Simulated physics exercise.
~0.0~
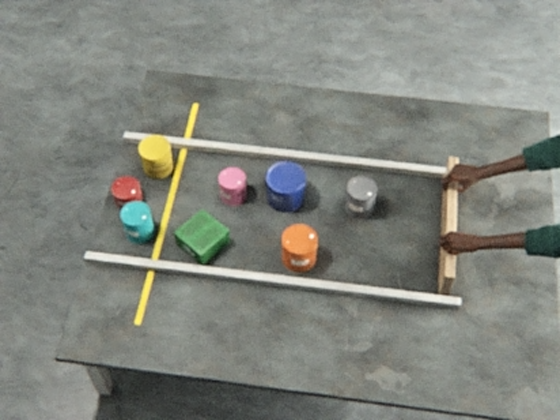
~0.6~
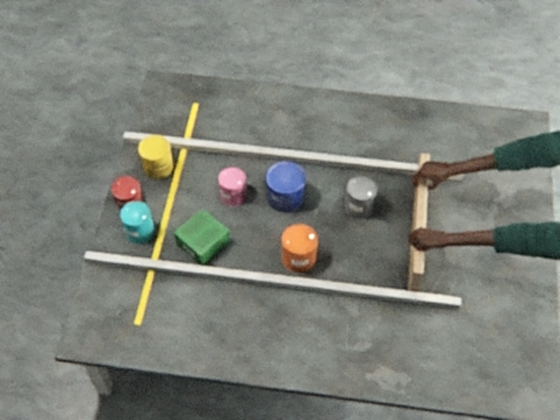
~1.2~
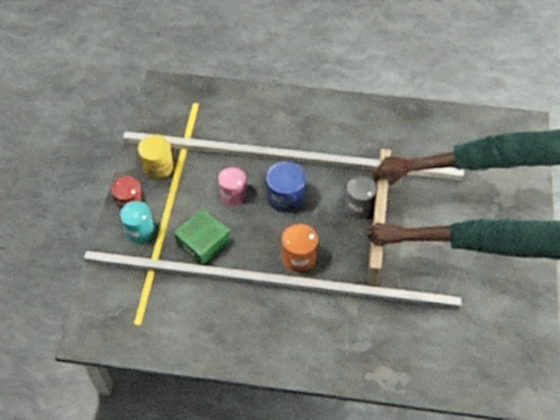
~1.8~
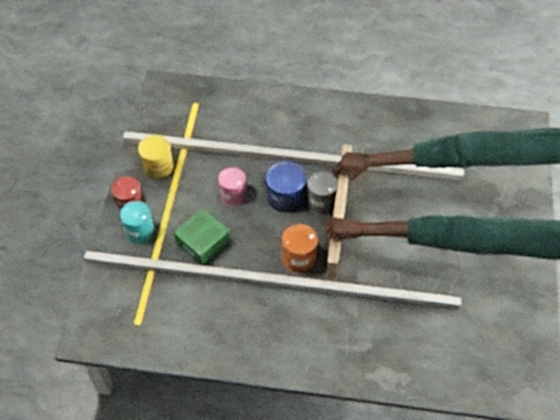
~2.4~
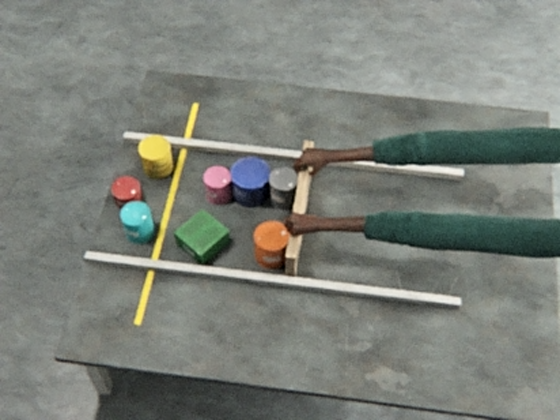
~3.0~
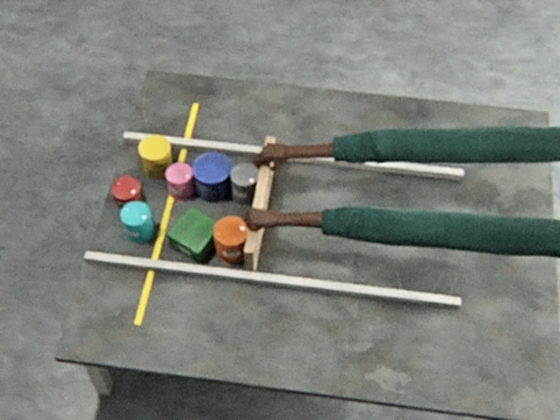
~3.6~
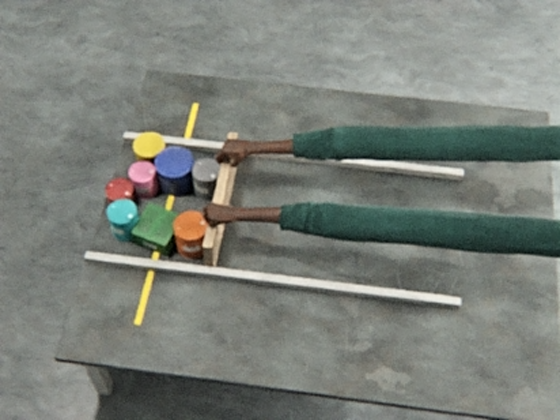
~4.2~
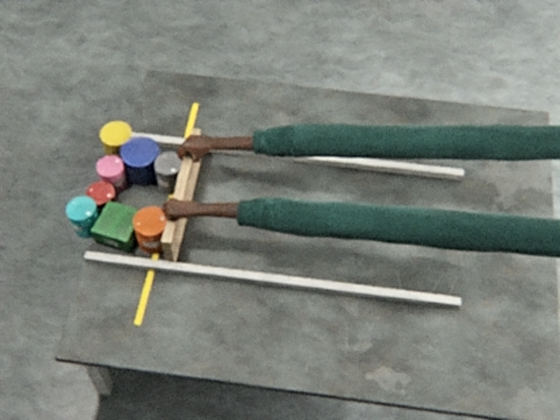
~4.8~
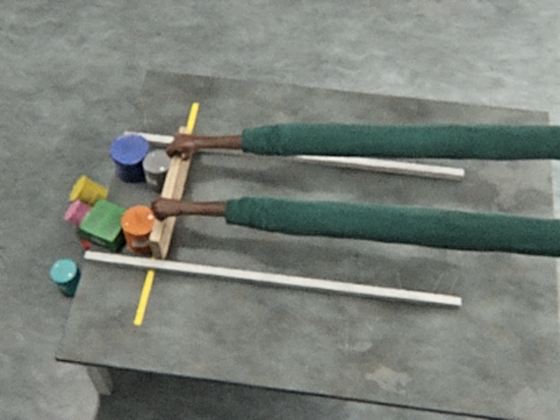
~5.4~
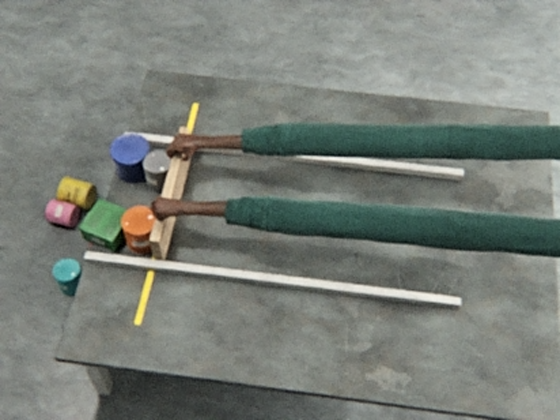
The footage shows two hands pushing an upright plank left between pale rails, gathering canisters, pails and a green block toward the table's edge until the pink, turquoise, yellow and red containers fall off, while the plank stops near the yellow tape with the blue, grey and orange ones beside it.
